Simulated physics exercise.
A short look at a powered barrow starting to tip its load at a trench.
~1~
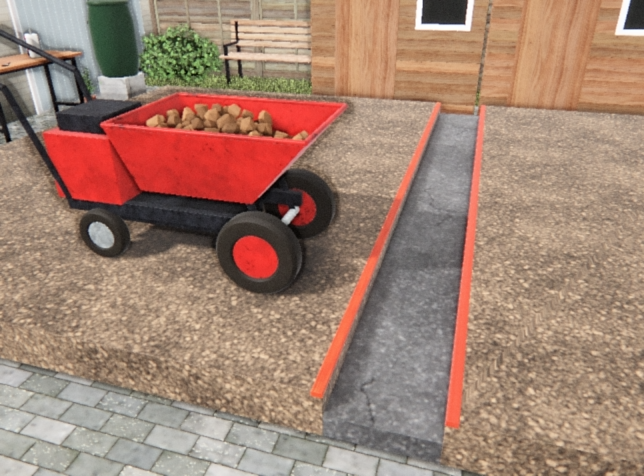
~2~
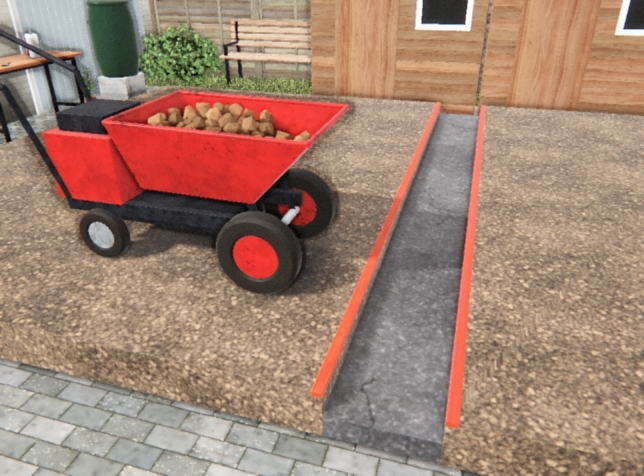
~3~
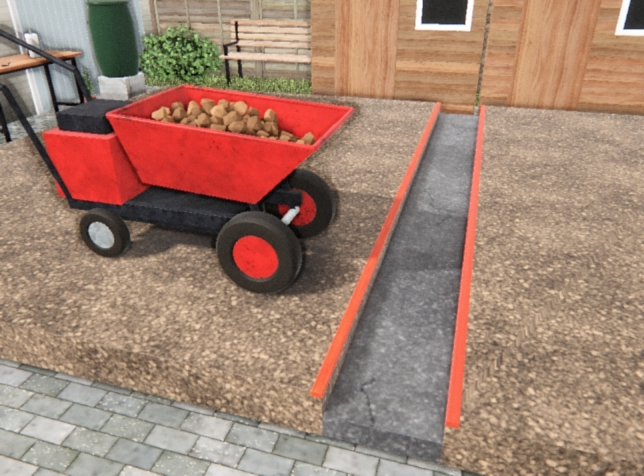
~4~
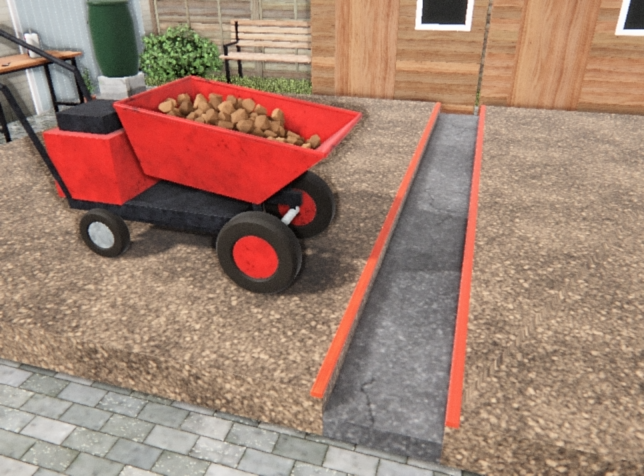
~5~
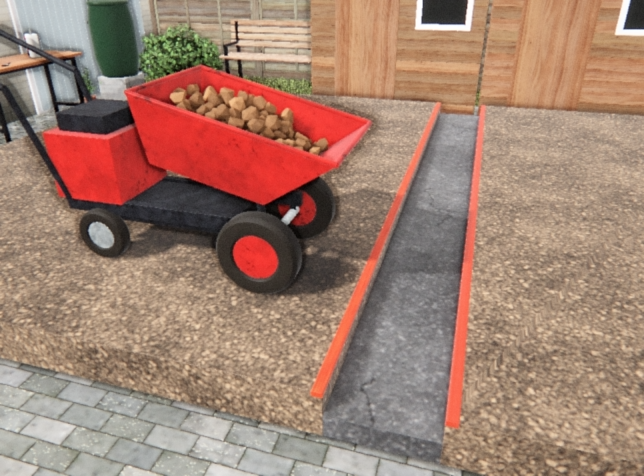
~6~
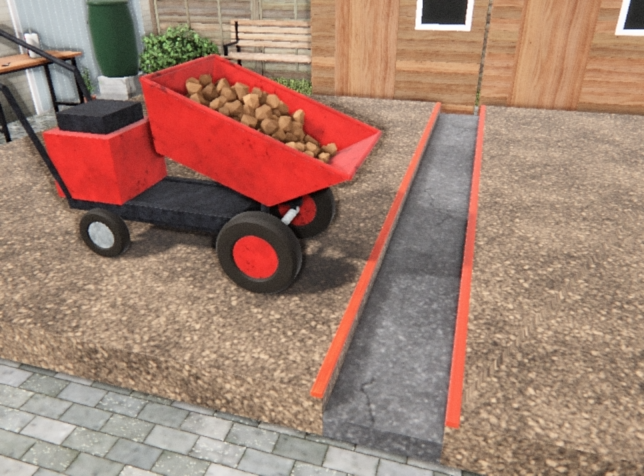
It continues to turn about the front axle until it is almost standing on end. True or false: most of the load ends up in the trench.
True.
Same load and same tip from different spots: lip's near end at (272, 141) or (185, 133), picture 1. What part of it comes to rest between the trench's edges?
80 % and 30 %.
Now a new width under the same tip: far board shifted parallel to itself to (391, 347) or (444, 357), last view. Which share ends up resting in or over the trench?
Lab note: Try one 0 per cent, try two 60 per cent.
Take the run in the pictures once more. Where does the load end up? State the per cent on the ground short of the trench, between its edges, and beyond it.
Roughly: Short 0, between 65, beyond 15 per cent.
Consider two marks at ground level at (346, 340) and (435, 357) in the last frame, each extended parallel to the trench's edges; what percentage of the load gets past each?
Roughly 80 per cent, then roughly 30 per cent.
Just after the last frame, skip tipped steeply; every one in the skip.
A moment on, skip tipped right over; roughly two thirds in the skip; roughly a third in or heaped over the trench; just a few beyond it; just a few falling.
Further on, skip tipped right over; roughly a quarter in the skip; roughly two thirds in or heaped over the trench; about a tenth beyond it.
When it is over, skip tipped right over; roughly a quarter in the skip; roughly two thirds in or heaped over the trench; about a tenth beyond it.
